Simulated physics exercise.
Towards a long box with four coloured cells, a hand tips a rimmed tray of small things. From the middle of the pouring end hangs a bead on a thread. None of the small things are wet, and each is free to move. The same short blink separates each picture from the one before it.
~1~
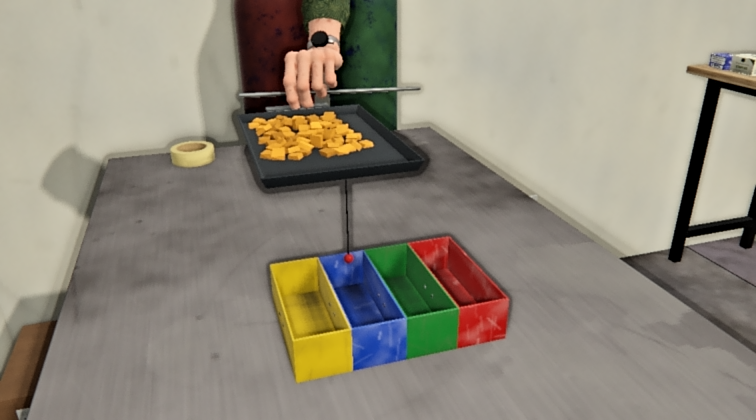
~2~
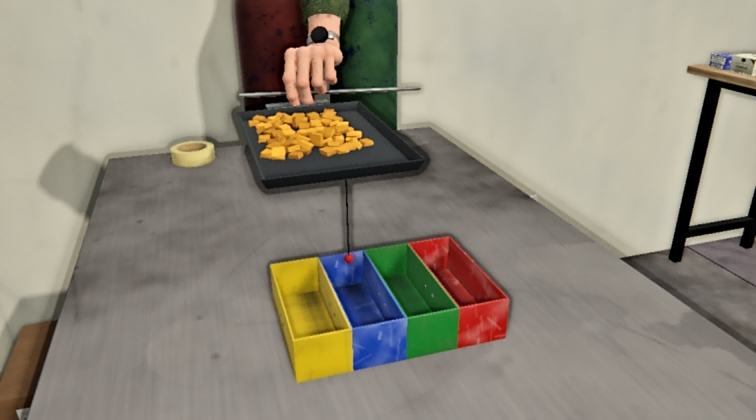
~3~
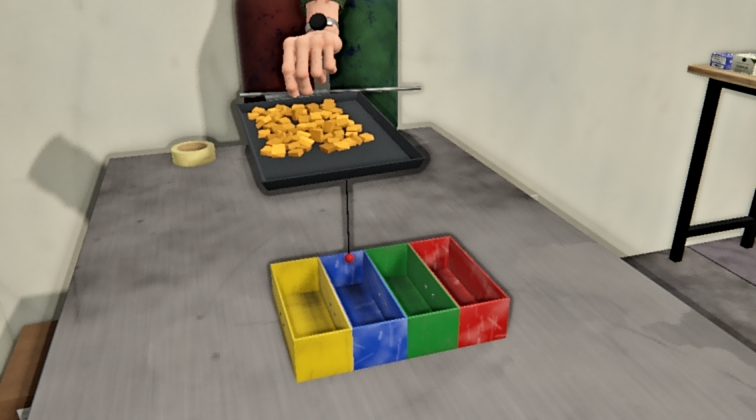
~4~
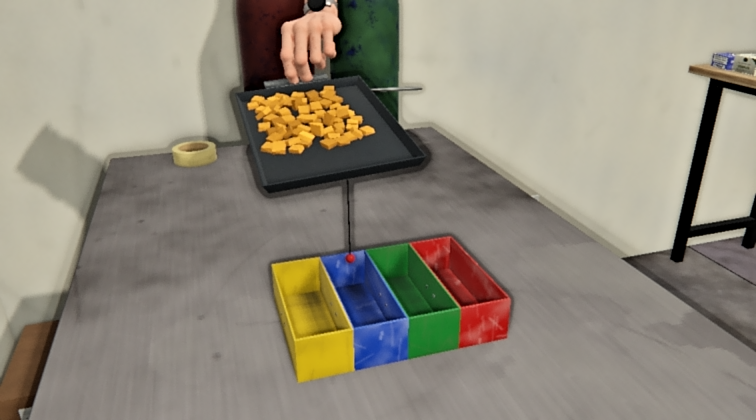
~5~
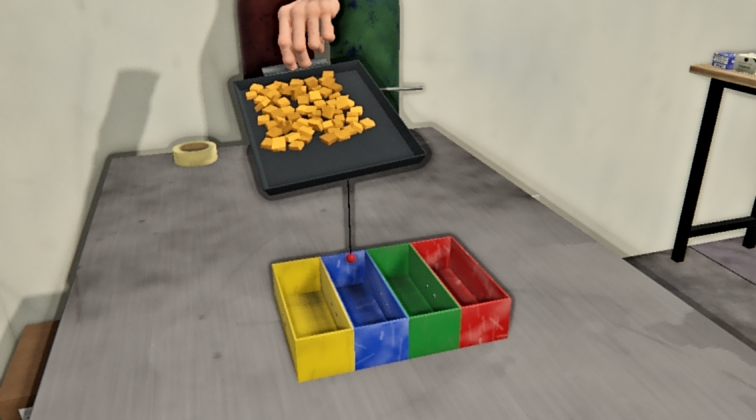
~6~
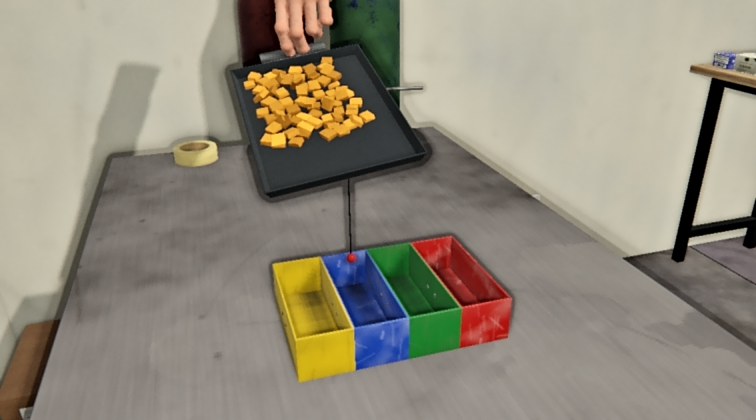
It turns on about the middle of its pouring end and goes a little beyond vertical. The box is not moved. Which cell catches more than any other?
The yellow cell catches the most.
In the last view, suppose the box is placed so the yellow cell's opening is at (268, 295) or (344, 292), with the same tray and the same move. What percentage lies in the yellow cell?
Roughly 50 per cent, then roughly 20 per cent.
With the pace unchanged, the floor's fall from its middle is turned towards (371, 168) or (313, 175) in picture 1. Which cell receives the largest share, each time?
Green, then yellow.
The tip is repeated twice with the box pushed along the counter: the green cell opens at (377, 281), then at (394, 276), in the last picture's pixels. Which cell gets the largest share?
The yellow one; the yellow one.
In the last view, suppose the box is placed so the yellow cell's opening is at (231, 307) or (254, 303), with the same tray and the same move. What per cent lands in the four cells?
Roughly 100% on the first try and 100% on the second.
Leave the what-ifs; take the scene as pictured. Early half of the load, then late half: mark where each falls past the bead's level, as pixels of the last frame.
First near (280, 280), later near (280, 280).
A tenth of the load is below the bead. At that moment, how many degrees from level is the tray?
Around 70 degrees of turn.
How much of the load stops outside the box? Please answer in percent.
Some 50 per cent.
Just after the last frame, tray tipped steeply; the larger part on the tray; roughly a quarter falling or outside the box.
A moment on, tray tipped past a quarter turn; roughly half in the yellow cell; about a tenth in the blue cell; roughly half falling or outside the box.
Further on, tray tipped past a quarter turn; roughly half in the yellow cell; about a tenth in the blue cell; roughly half falling or outside the box.
When it is over, tray tipped past a quarter turn; roughly half in the yellow cell; about a tenth in the blue cell; not one in the green cell; not one in the red cell; roughly half outside the box.
